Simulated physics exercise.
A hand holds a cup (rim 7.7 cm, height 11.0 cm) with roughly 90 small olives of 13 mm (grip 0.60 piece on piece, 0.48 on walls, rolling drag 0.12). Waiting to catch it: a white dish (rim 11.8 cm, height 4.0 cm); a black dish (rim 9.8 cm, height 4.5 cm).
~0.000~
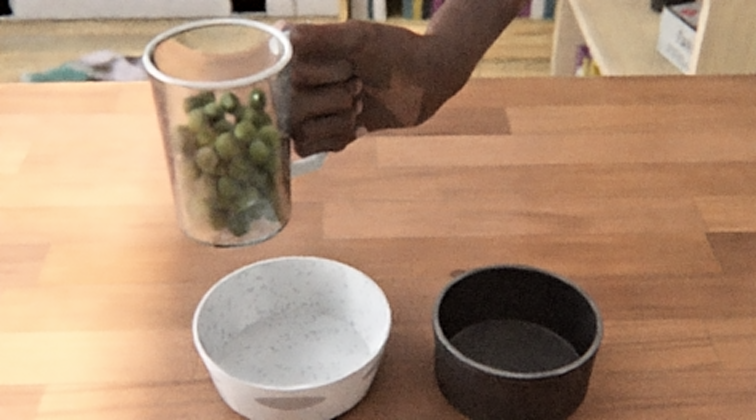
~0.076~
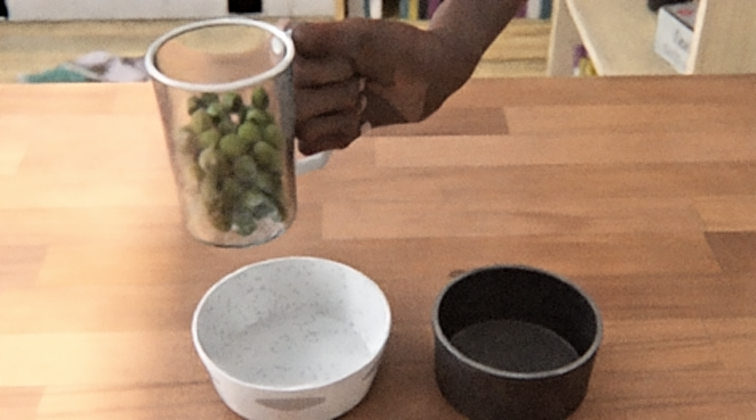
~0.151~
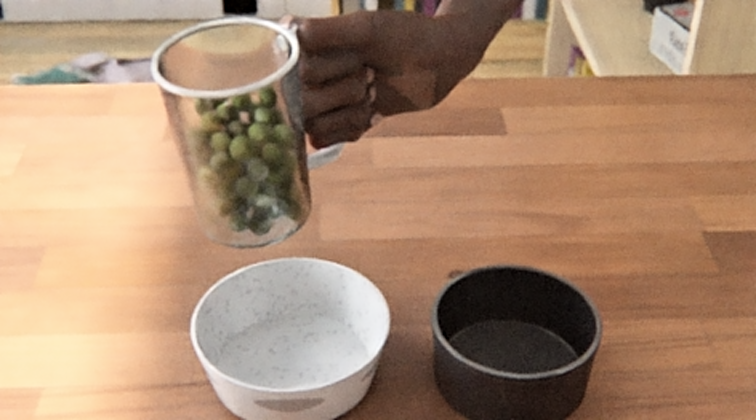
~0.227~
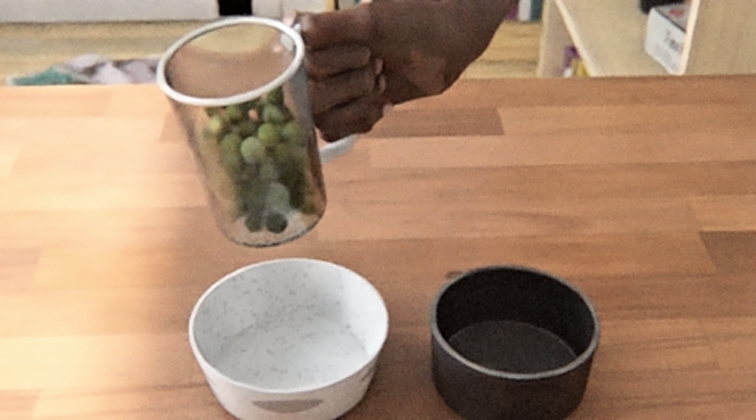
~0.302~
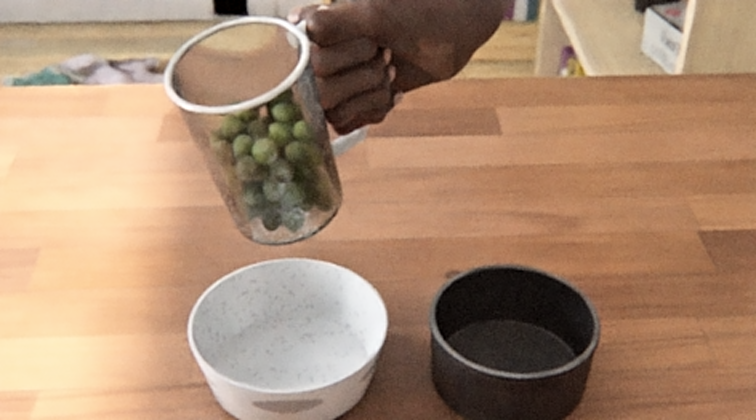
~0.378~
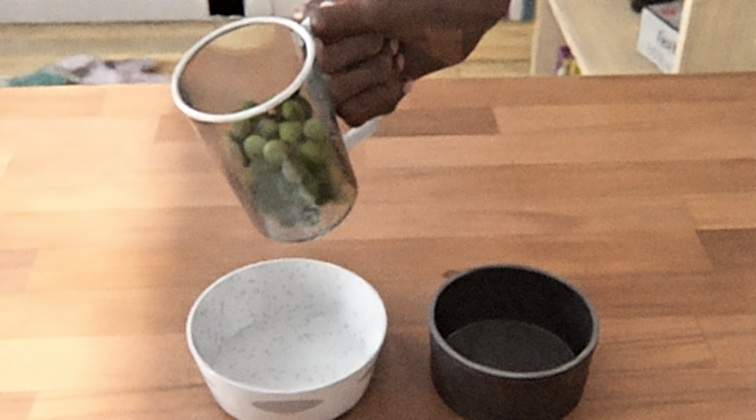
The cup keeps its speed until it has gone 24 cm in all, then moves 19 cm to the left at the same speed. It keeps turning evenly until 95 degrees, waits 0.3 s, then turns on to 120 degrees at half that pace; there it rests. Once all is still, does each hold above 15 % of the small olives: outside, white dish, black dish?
Outside: Below, white dish: Below, black dish: Above.
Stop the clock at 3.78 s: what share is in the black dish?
Near 95 per cent so far.
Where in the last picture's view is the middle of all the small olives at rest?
Around (496, 350).
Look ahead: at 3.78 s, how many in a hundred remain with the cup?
Roughly 0 per cent.
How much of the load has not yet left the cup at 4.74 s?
Some 0 per cent of the load.
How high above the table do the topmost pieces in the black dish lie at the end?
About 5.0 cm.
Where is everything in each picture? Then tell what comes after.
The first frame shows cup at (225, 113); tilt 0 degrees; moved 0.0 cm; lip at (158, 74); top of the load at (188, 115); white dish at (293, 317); black dish at (517, 317).
The second frame shows cup at (228, 115); tilt 1 degrees; moved 0.3 cm; lip at (160, 76); top of the load at (191, 116).
The third frame shows cup at (238, 119); tilt 6 degrees; moved 1.0 cm; low side front left; lip at (166, 84); top of the load at (201, 118).
The fourth frame shows cup at (248, 124); tilt 10 degrees; moved 1.7 cm; low side front left; lip at (173, 93); top of the load at (211, 119).
The fifth frame shows cup at (260, 127); tilt 15 degrees; moved 2.5 cm; low side front left; lip at (181, 102); top of the load at (282, 117).
The sixth frame shows cup at (272, 131); tilt 20 degrees; moved 3.2 cm; low side front left; lip at (189, 110); top of the load at (293, 115); white dish at (287, 320); black dish at (513, 316). It turns about 60 degrees a second.
Then, at 1.69 s, tilt 95 degrees; cup 95 %; middle of all pieces near (507, 142).
After 2.78 s, tilt 119 degrees; black dish 65 %, cup 30 %, outside 5 %; middle of all pieces near (531, 295).
Then, at 3.78 s, tilt 120 degrees; black dish 95 %, outside 5 %; middle of all pieces near (497, 350).
Then, at 4.74 s, tilt 120 degrees; black dish 95 %, outside 5 %; middle of all pieces near (497, 350).
In the end, at 5.0 s, black dish 95 %, cup 0 %, white dish 0 %, outside 5 %.
